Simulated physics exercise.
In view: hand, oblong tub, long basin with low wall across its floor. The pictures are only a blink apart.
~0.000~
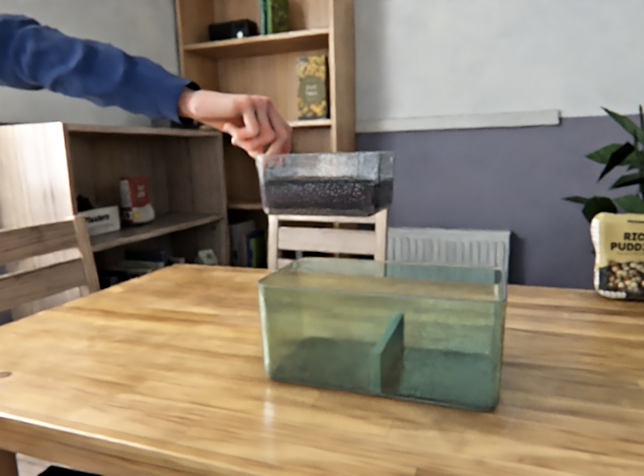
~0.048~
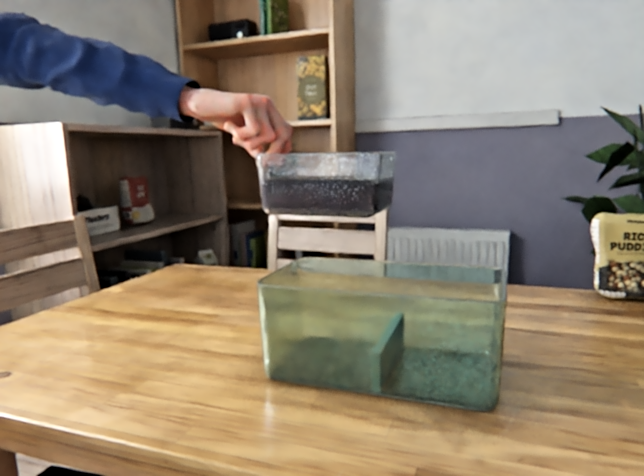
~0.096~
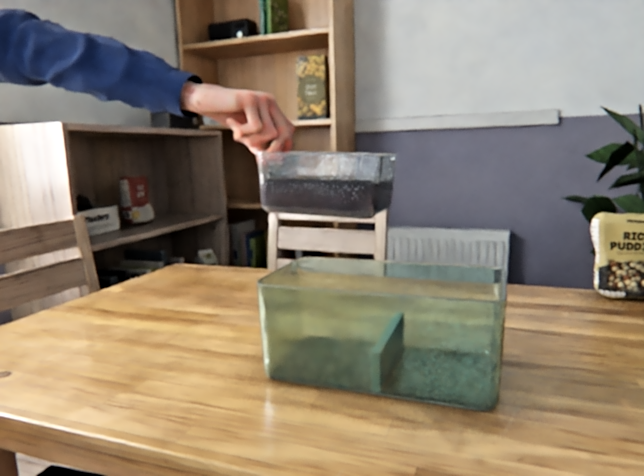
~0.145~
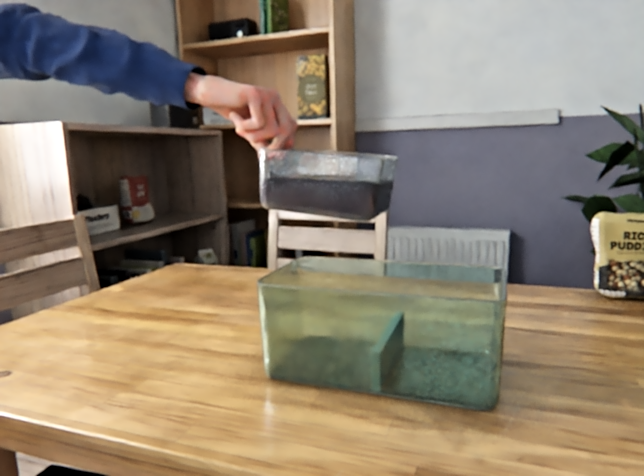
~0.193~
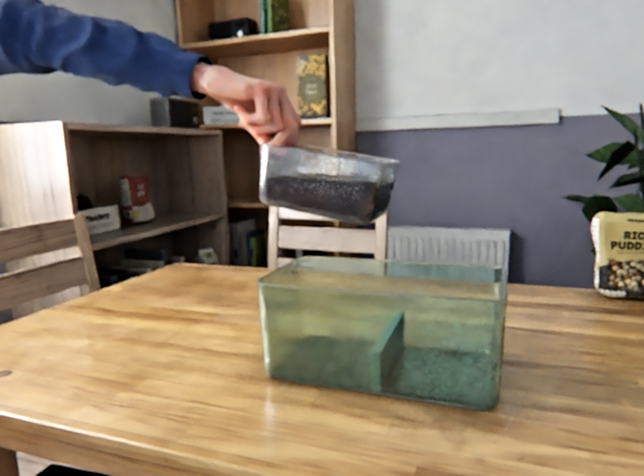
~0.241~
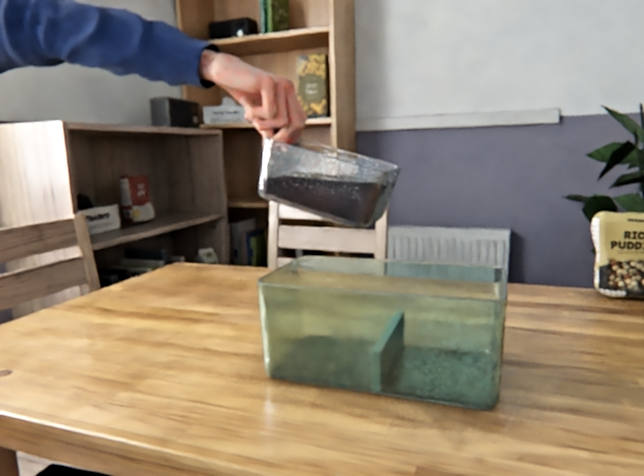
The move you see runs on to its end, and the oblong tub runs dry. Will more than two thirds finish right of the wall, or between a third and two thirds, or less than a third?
Right of the wall there will be more than two thirds.
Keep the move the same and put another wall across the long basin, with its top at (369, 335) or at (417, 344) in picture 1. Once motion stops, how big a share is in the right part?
Roughly 90 per cent, and 55 per cent.
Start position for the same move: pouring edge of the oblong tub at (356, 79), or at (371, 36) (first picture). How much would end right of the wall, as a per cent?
First try: About 65 %; second try: About 85 %.
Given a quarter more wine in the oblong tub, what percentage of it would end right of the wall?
Close to 85 per cent, more or less.
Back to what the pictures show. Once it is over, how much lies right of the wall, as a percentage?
I'd say near 85 in a hundred.
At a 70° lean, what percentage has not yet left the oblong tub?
Some 50 per cent has not yet come out.
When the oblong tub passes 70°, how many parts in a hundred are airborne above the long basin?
Near 40 in a hundred.
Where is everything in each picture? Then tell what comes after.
The first picture shows tilt 0°; pouring edge (388, 154); surface from (278, 179) to (386, 178); the long basin's rim runs from (280, 271) to (505, 285); the wall's top is at (390, 331).
The second picture shows tilt 1°; pouring edge (388, 154); surface from (278, 179) to (386, 178).
The third picture shows tilt 3°; pouring edge (389, 156); surface from (279, 178) to (386, 179).
The fourth picture shows tilt 6°; pouring edge (390, 160); surface from (279, 177) to (386, 180).
The fifth picture shows tilt 11°; pouring edge (392, 165); surface from (279, 176) to (387, 180).
The sixth picture shows tilt 16°; pouring edge (393, 171); surface from (279, 174) to (388, 181).
A moment on, the oblong tub is tipped part way and 49 per cent is still to pour, 0 is left of the wall and 13 right of it.
Next, the oblong tub is tipped on its side and 15 per cent is still to pour, 5 is left of the wall and 72 right of it.
Then the oblong tub is tipped on its side and 3 per cent is still to pour, 10 is left of the wall and 84 right of it.
Later the oblong tub is tipped on its side and 0 per cent is still to pour, 13 is left of the wall and 86 right of it.
Finally, 13 per cent lies left of the wall, 86 right of it and 1 outside.
